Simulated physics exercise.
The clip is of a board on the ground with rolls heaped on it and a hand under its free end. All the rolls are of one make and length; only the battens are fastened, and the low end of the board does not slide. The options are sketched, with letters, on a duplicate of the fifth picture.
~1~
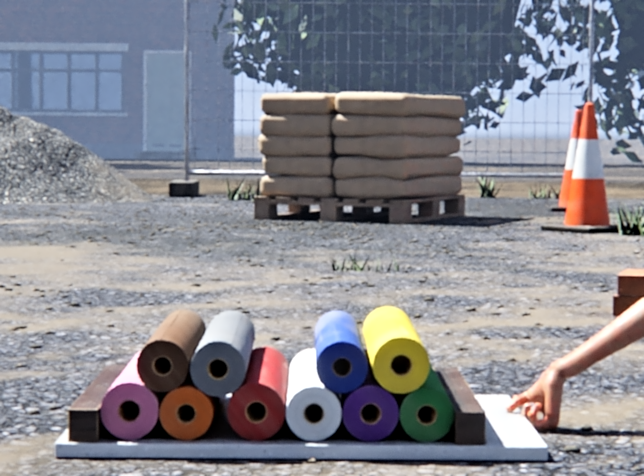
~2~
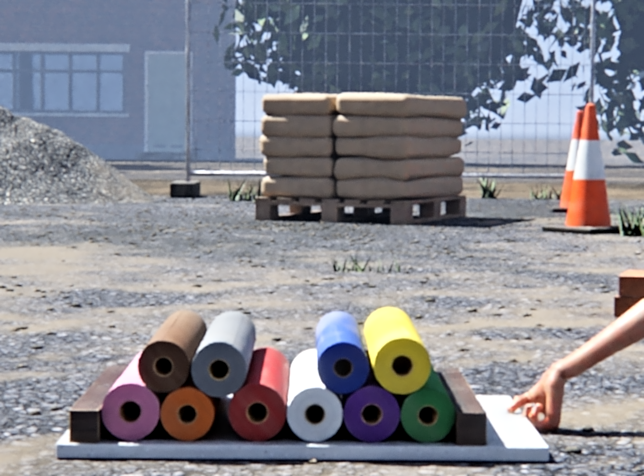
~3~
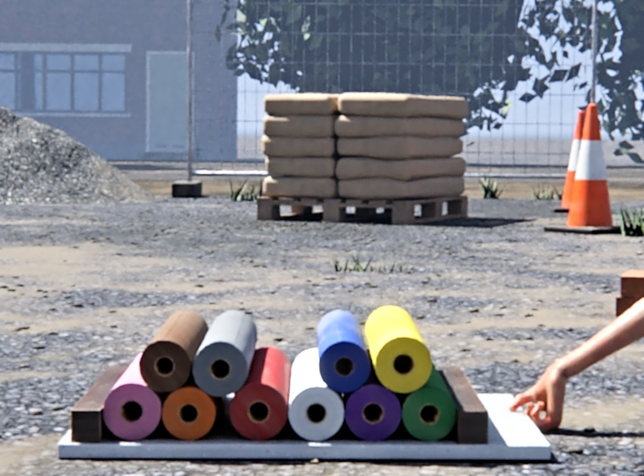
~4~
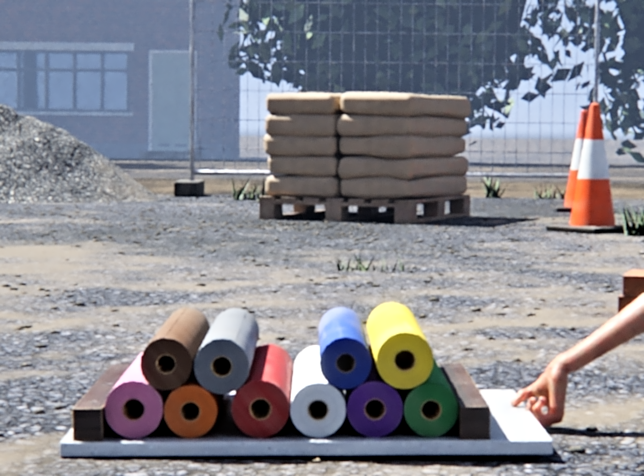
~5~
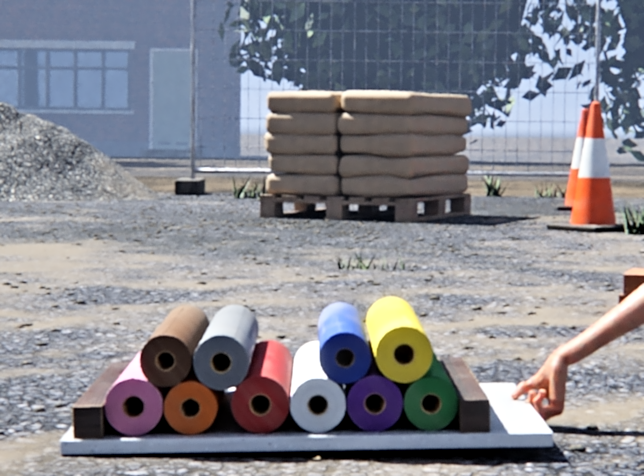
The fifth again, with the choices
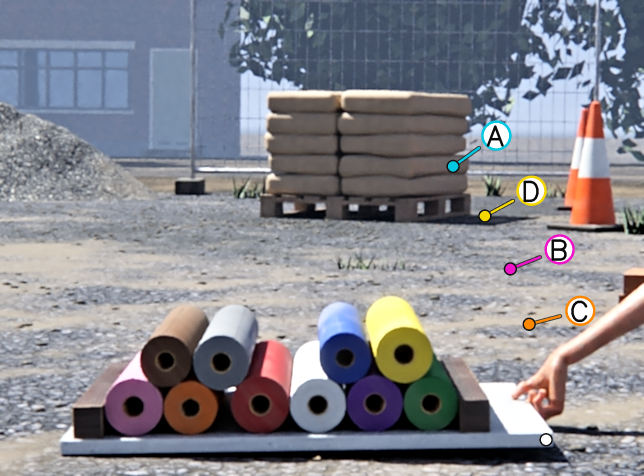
At the start, colored rolls lie heaped in two layers between dark battens on a white board on gravelly ground, with a hand at its right end. The hand then raises that end very slightly, tilting the board a little, while the rolls keep their places in the heap.
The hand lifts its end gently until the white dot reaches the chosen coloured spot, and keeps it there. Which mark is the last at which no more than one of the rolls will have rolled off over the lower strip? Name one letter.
Up to B.
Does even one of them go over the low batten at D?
Yes, at D.
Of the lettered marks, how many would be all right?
Two of the four.
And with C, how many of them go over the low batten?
The count is none.
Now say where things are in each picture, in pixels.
In the first picture, white roll (314, 413); purple roll (371, 414); green roll (427, 414).
In the second picture, green roll (428, 415); yellow roll (403, 366).
In the third picture, board (305, 408); purple roll (373, 413); green roll (429, 414); red roll (259, 412).
In the fourth picture, board (307, 405); pink roll (134, 409); orange roll (191, 411).
In the fifth picture, board (307, 400); pink roll (134, 406); orange roll (190, 408).
On the marked copy, A at (453, 167); B at (511, 269); C at (529, 324); D at (485, 216); the white dot at (546, 440).
Taking B. A third of the way, board at 15°.
Two thirds of the way, board at 22°.
When it is over, board at 22°, none over the low batten.
As for the rest, A four over the low batten (yellow, grey, blue, brown); C none over the low batten; D four over the low batten (yellow, grey, blue, brown).
